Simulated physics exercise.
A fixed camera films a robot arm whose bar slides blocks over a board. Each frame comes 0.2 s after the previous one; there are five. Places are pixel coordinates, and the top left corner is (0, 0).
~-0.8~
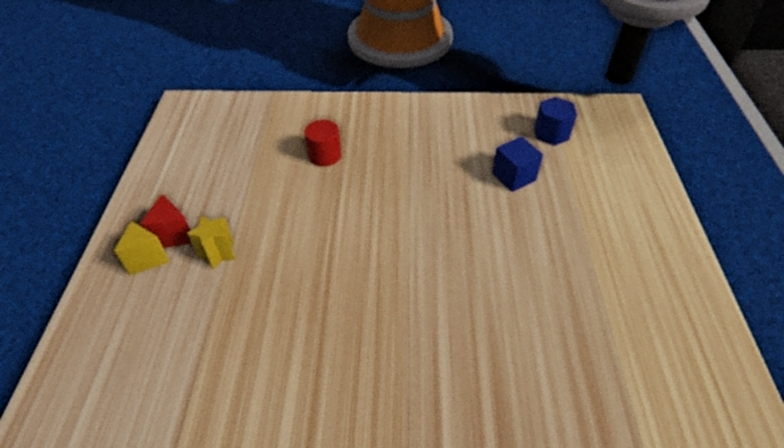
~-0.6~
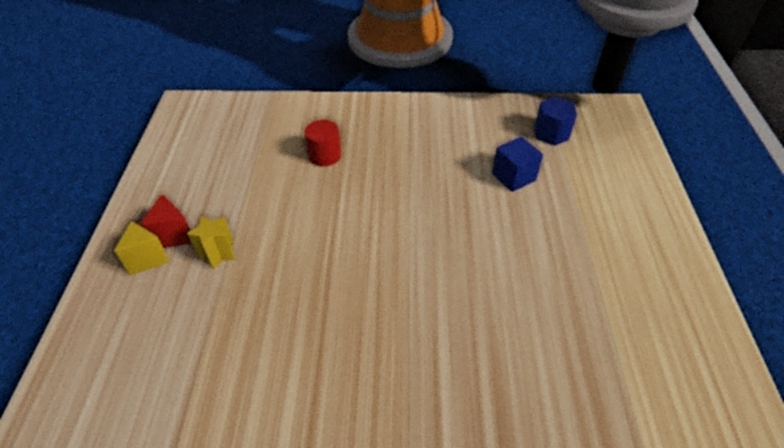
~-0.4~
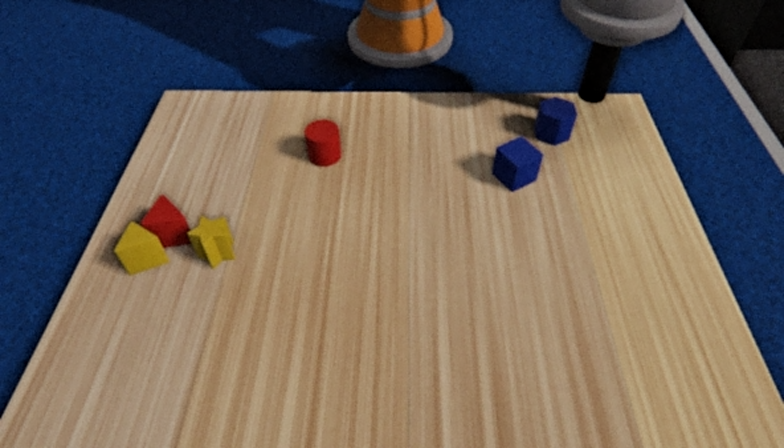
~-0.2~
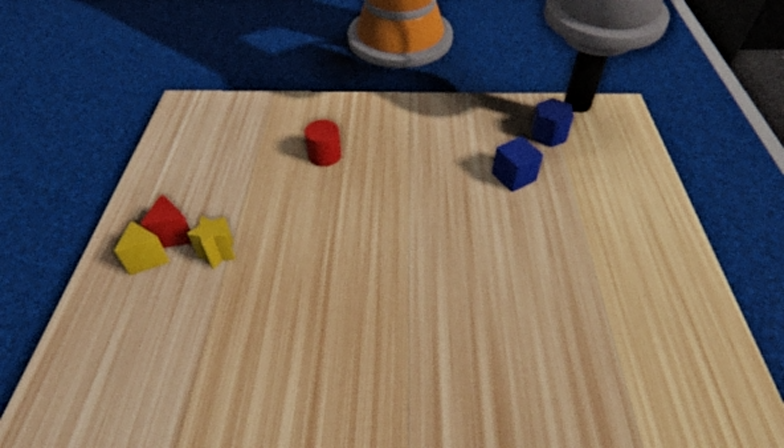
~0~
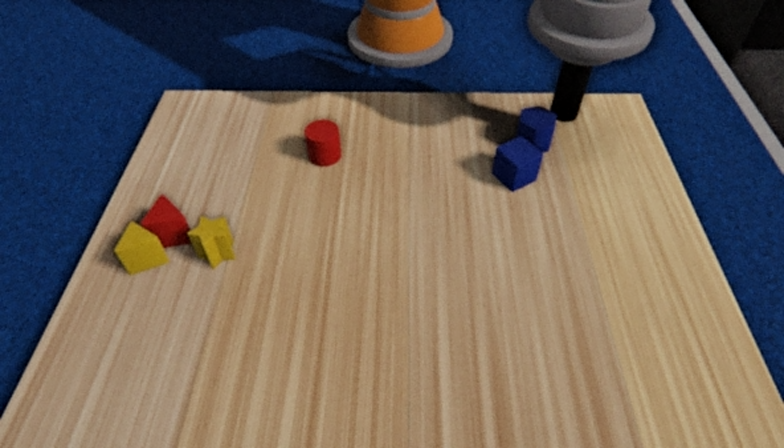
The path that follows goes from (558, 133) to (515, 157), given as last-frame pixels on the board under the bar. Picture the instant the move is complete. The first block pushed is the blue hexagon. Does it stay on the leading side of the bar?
It holds its place in front.
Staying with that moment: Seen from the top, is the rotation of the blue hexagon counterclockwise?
I'd say no.
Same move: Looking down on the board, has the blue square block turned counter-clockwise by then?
Yes.
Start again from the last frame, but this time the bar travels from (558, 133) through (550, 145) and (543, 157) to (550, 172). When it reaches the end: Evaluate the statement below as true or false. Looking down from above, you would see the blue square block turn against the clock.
My answer: True.
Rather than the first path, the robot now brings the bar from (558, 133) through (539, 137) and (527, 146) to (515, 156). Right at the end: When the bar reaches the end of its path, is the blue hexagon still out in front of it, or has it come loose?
I predict the bar still has it in front.
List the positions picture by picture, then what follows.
In the first picture, bar's lower end at (618, 78); blue square block at (520, 151); blue hexagon at (559, 108).
In the second picture, bar at (605, 87); blocks still.
In the third picture, bar at (591, 96); blocks still.
In the fourth picture, bar at (577, 105); blue hexagon at (555, 110).
In the fifth picture, bar at (563, 114); blue square block at (520, 151); blue hexagon at (538, 117).
What follows on the original path. Halfway along, bar at (541, 126); blue hexagon at (513, 125), turned 25° clockwise.
At the end, bar at (520, 138); blue square block at (511, 156), turned 35° anticlockwise; blue hexagon at (488, 130), turned 55° clockwise.
